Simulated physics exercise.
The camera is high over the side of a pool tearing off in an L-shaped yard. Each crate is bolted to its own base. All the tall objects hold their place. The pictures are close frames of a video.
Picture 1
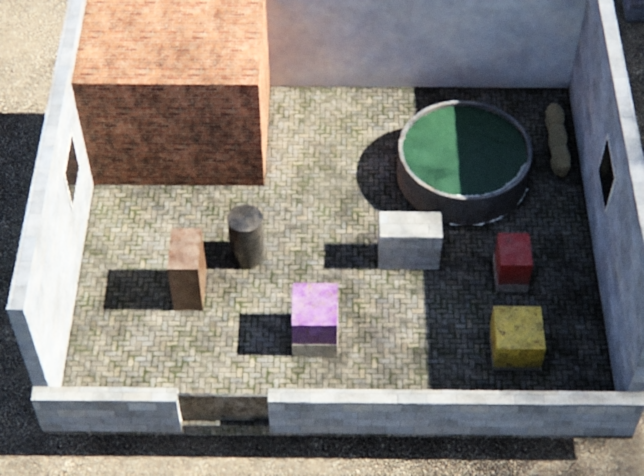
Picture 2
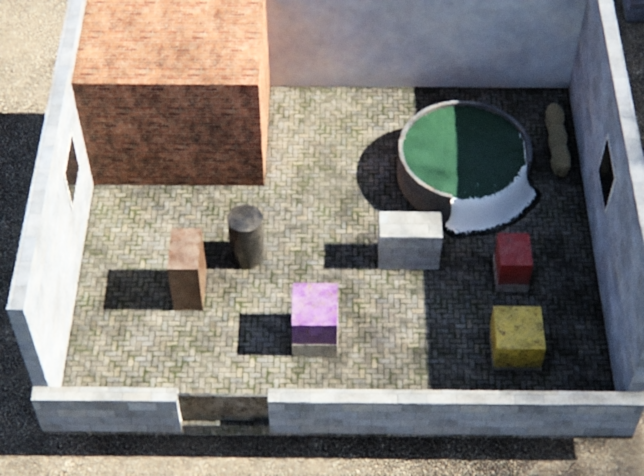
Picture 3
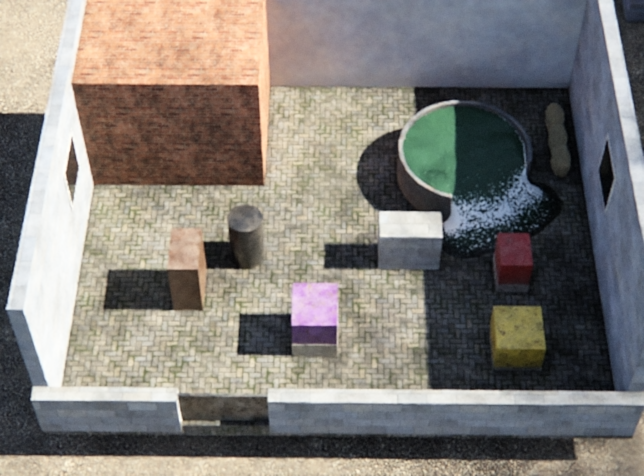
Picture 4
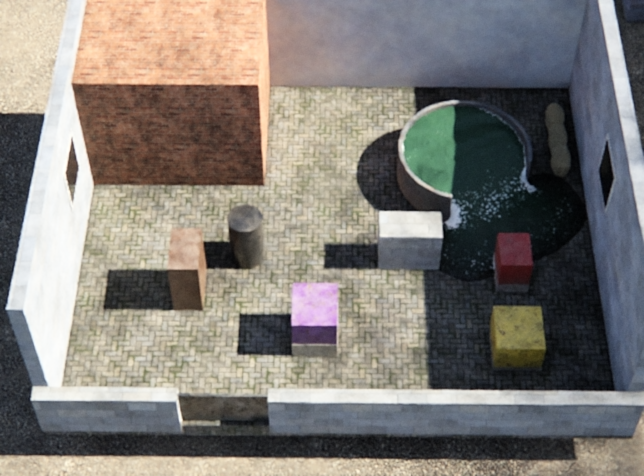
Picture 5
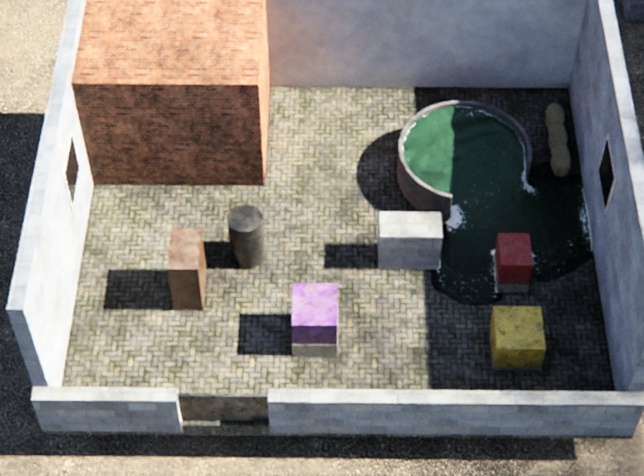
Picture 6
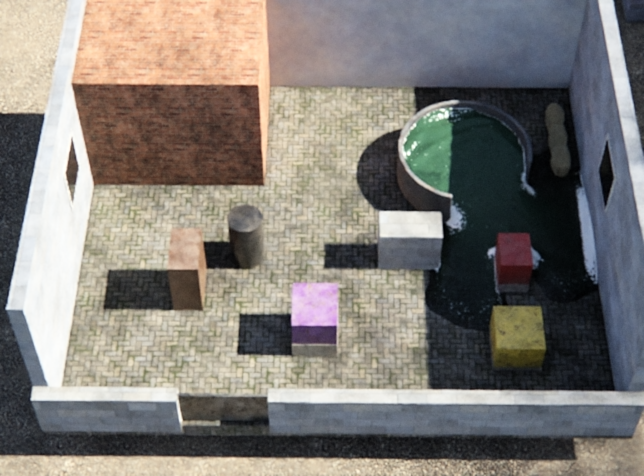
Green water burst through the lower right side of a round tank in a walled yard, foaming at first, then spread darkly across the paving around a red block and reached the right wall.
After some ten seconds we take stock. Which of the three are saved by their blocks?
One by one: The yellow crate gets wet; the red crate gets wet; the purple crate stays dry.
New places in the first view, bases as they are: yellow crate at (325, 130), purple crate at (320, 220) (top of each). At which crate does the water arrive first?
It is the crate marked red.
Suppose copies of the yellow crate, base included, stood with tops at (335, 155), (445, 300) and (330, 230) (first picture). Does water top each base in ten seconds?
In turn: Keeps dry, is topped, gets wet.
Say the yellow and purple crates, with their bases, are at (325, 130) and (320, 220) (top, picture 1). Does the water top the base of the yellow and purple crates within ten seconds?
One by one: The yellow crate keeps dry, the purple crate escapes it.
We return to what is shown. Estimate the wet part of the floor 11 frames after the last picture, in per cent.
Some 25 per cent.
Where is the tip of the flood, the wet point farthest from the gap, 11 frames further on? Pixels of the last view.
Around (363, 413).
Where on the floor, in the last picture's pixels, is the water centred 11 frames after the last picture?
Roughly at (501, 246).
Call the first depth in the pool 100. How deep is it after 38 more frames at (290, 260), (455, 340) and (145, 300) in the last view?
In that order: 2, 10 and 2 per cent.
A moment on, water covers 20 % of the floor; the yellow crate water round its plinth, the red crate water round its plinth, the purple crate not reached.
Next, water covers 25 % of the floor; the yellow crate water round its plinth, the red crate water round its plinth, the purple crate not reached.
Then, water covers 40 % of the floor; the yellow crate water round its plinth, the red crate water round its plinth, the purple crate water round its plinth.
Later, water covers 70 % of the floor; the yellow crate water round its plinth, the red crate water round its plinth, the purple crate water round its plinth.
In the end, water covers 95 % of the floor; the yellow crate was topped, the red crate was topped, the purple crate stayed above the water.
